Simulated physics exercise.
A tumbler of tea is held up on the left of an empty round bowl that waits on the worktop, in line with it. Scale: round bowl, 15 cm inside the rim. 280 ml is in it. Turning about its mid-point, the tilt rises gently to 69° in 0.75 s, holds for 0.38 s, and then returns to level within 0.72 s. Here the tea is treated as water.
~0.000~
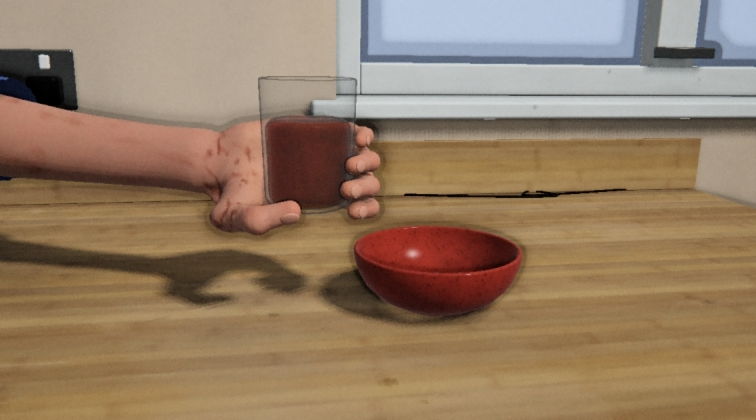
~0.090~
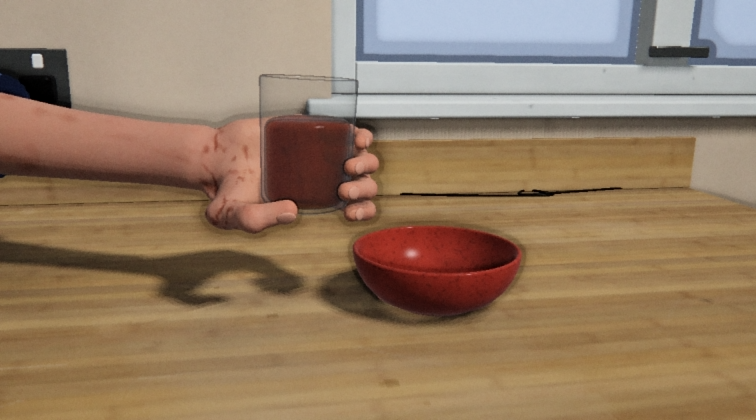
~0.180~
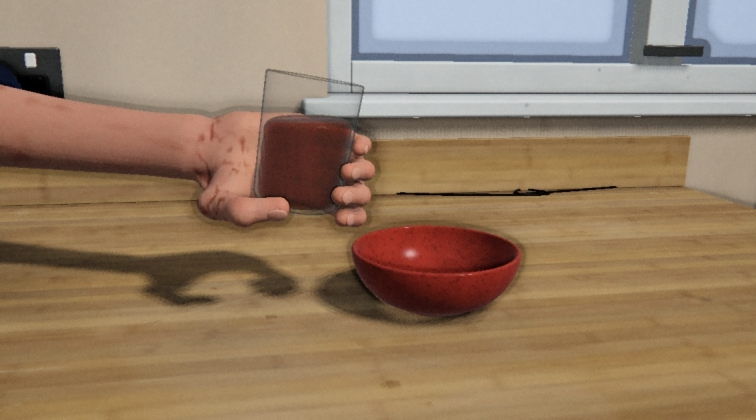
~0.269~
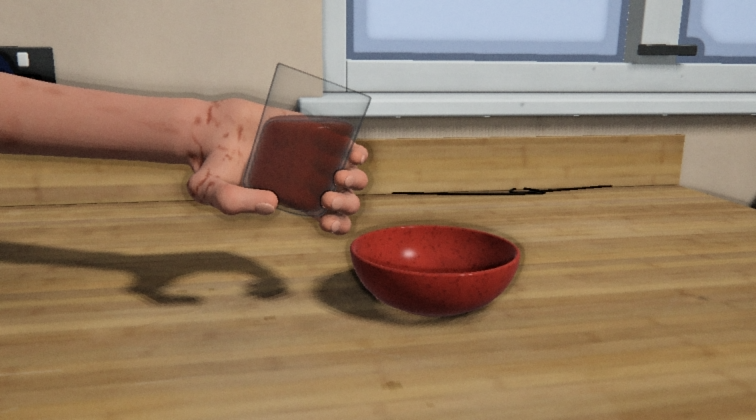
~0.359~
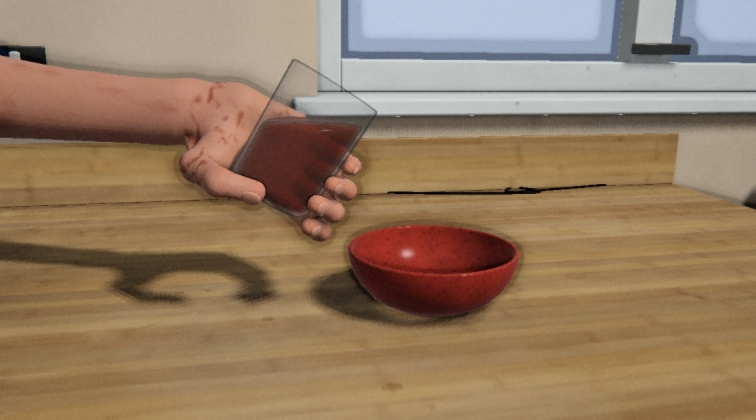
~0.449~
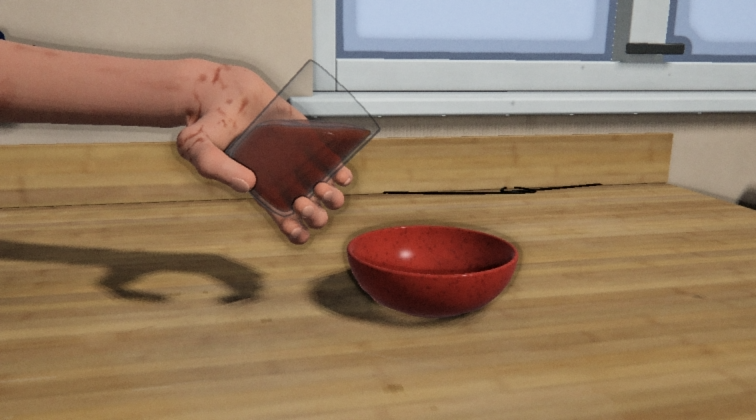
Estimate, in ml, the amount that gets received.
100 ml.
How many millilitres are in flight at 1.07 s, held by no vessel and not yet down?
35 ml or thereabouts.
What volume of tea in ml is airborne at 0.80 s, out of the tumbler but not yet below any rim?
Around 35 ml, I reckon.
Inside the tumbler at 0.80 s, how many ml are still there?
Near 220 ml.
Then, 0.80 s in, the tilt is 69° and the round bowl has 20 ml, the tumbler 220 ml, and 0 ml is on the worktop.
Then, 1.07 s in, the tilt is 69° and the round bowl has 65 ml, the tumbler 175 ml, and 5 ml is on the worktop.
Then, 1.34 s in, the tilt is 56° and the round bowl has 95 ml, the tumbler 160 ml, and 20 ml is on the worktop.
Then, 1.63 s in, the tilt is 14° and the round bowl has 100 ml, the tumbler 160 ml, and 20 ml is on the worktop.
Finally, the round bowl has 100 ml, the tumbler 160 ml, and 20 ml is on the worktop.
